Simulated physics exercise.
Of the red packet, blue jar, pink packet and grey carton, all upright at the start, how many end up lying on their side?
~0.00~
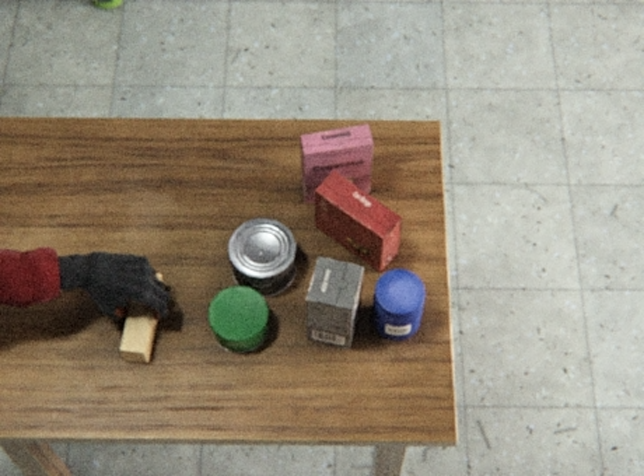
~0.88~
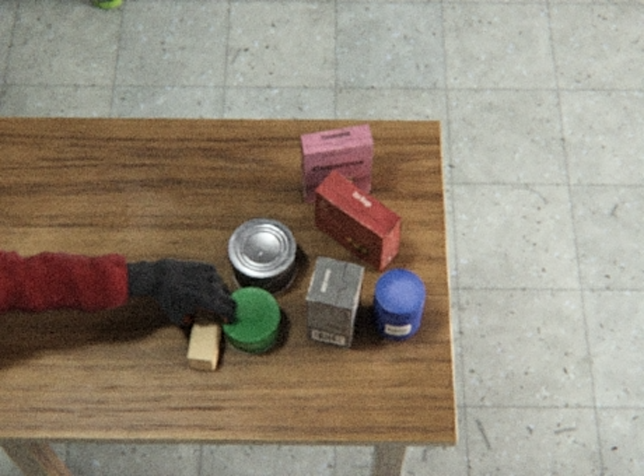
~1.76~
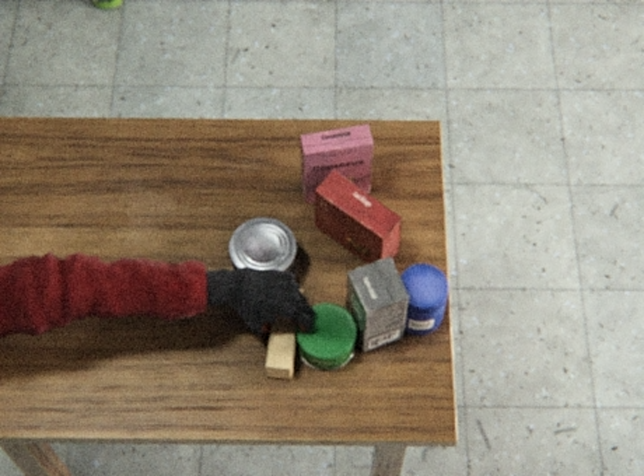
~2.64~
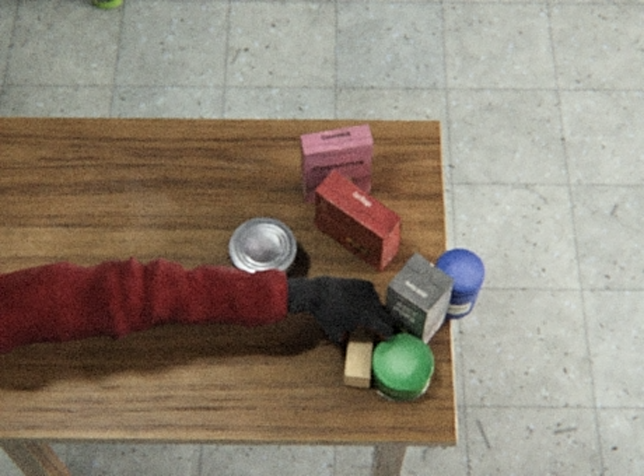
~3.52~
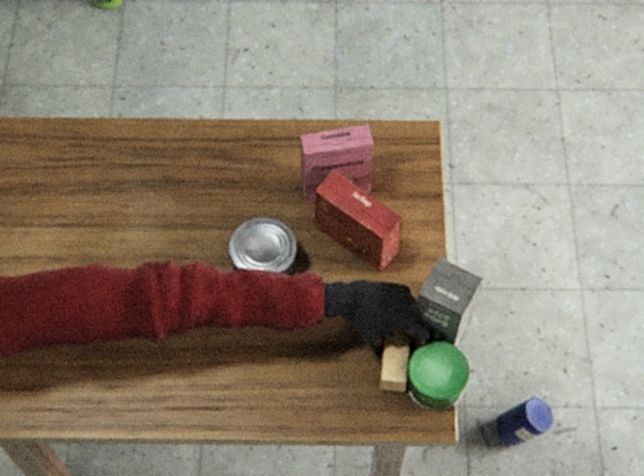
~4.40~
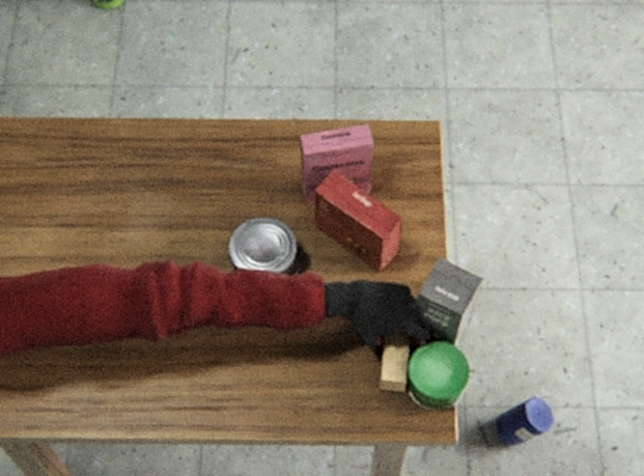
Just one of them does. The blue jar goes over the table's edge and ends up lying on the floor, while the others stay upright.
Gloved hand in a red sleeve pushing a wooden block rightward, shifting green tub and grey carton, sending blue jar to the floor.
